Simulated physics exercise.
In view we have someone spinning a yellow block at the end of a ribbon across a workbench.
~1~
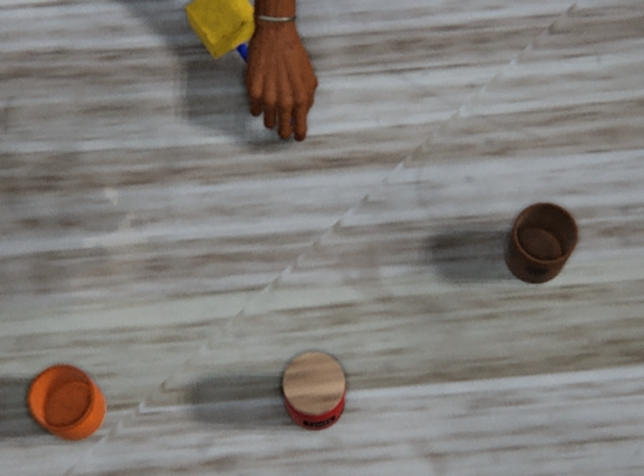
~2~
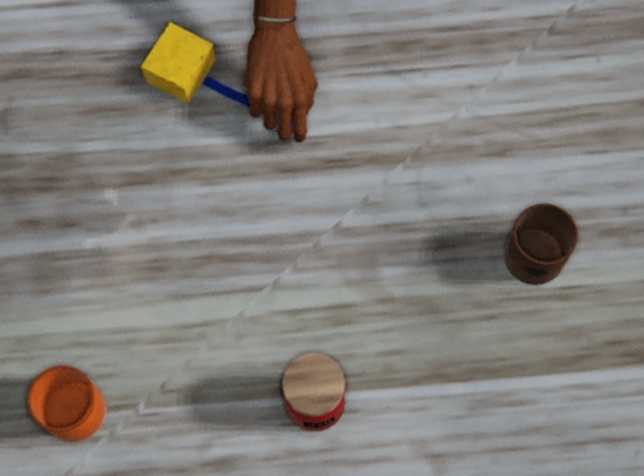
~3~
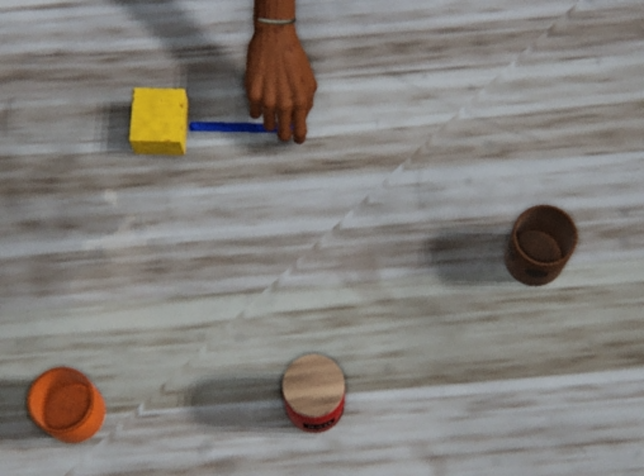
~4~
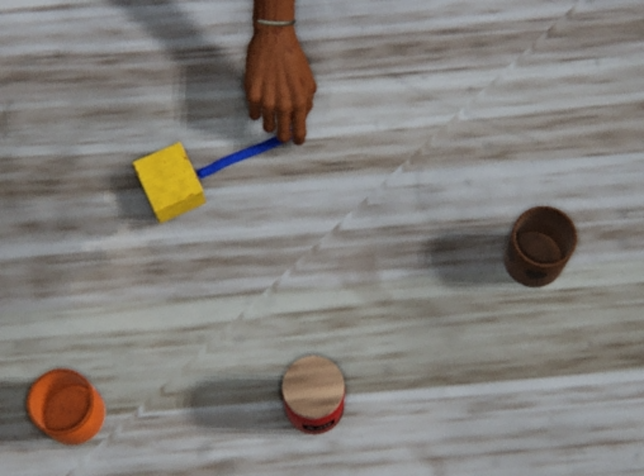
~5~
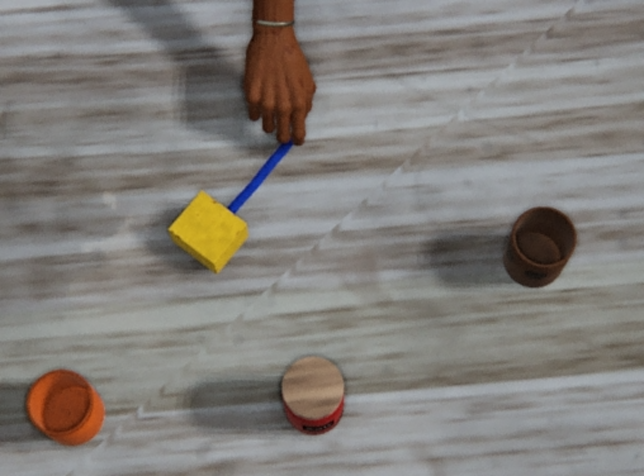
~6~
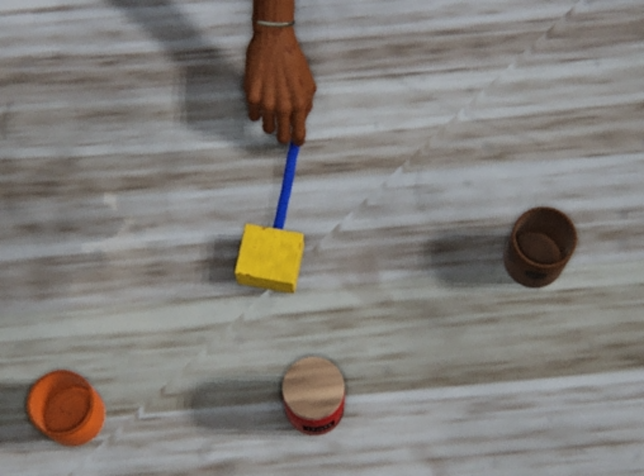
On a workbench, a hand swinging a yellow block anticlockwise on a blue ribbon, near an orange mug, red jar and brown mug.
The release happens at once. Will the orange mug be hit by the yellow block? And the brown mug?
As for the outcome, the orange mug will not be hit, the brown mug will be hit.
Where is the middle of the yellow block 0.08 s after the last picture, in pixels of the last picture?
It is near (403, 262) at that moment.
Then, 0.08 s on from there, block near (403, 261).
Then, 0.20 s on from there, block near (483, 273); brown mug pushed aside.
In the end, block near (485, 279); brown mug pushed aside. The orange mug stays untouched and the brown mug gets hit.
